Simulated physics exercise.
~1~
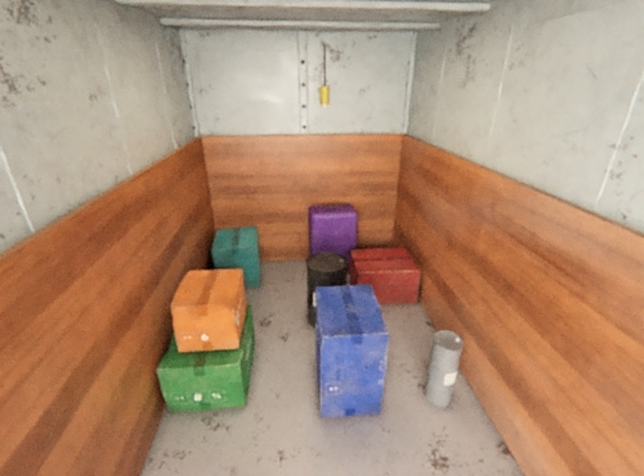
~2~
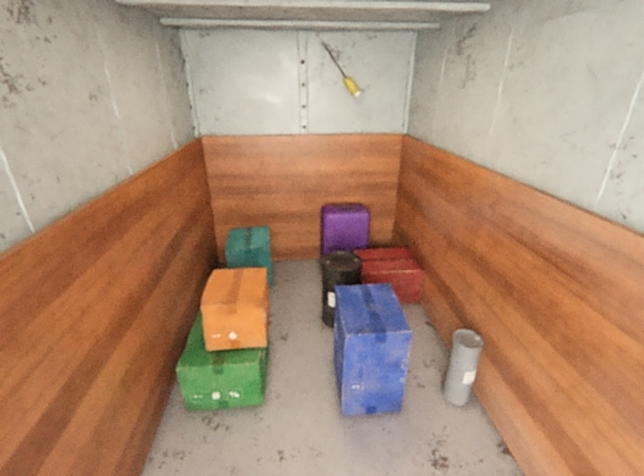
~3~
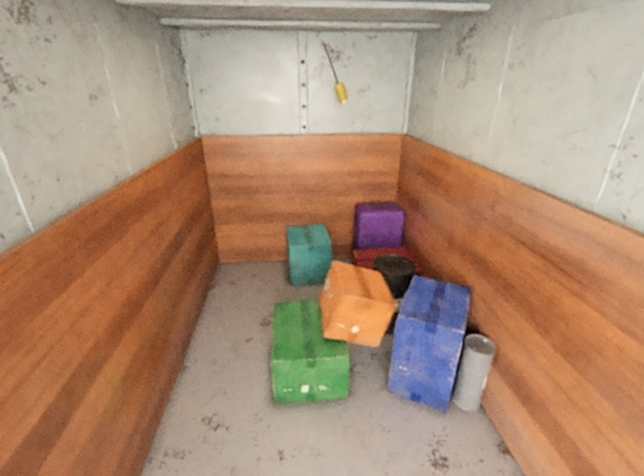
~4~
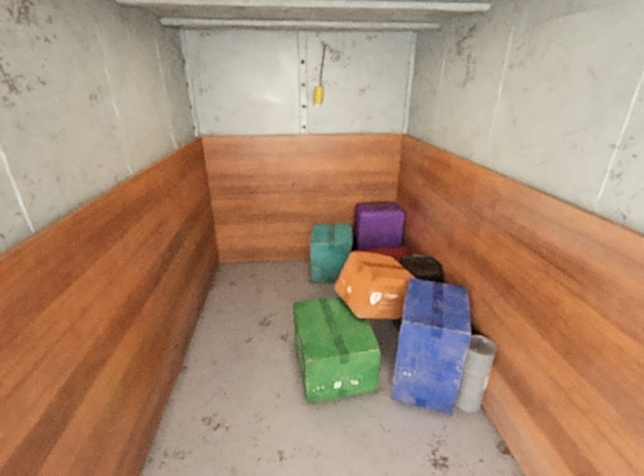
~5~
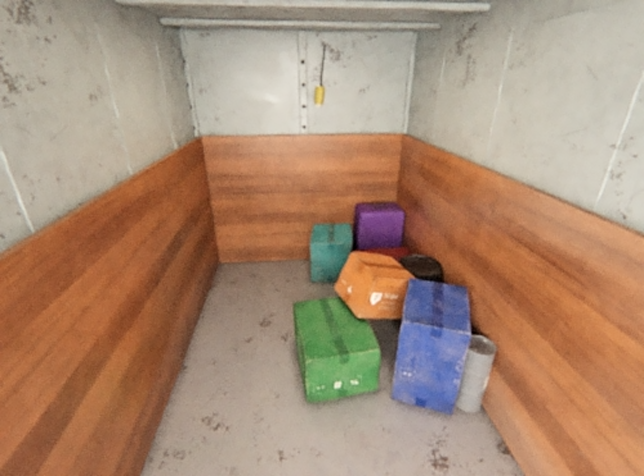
A blue box and the other loose cargo slide right and settle bunched by the wall.
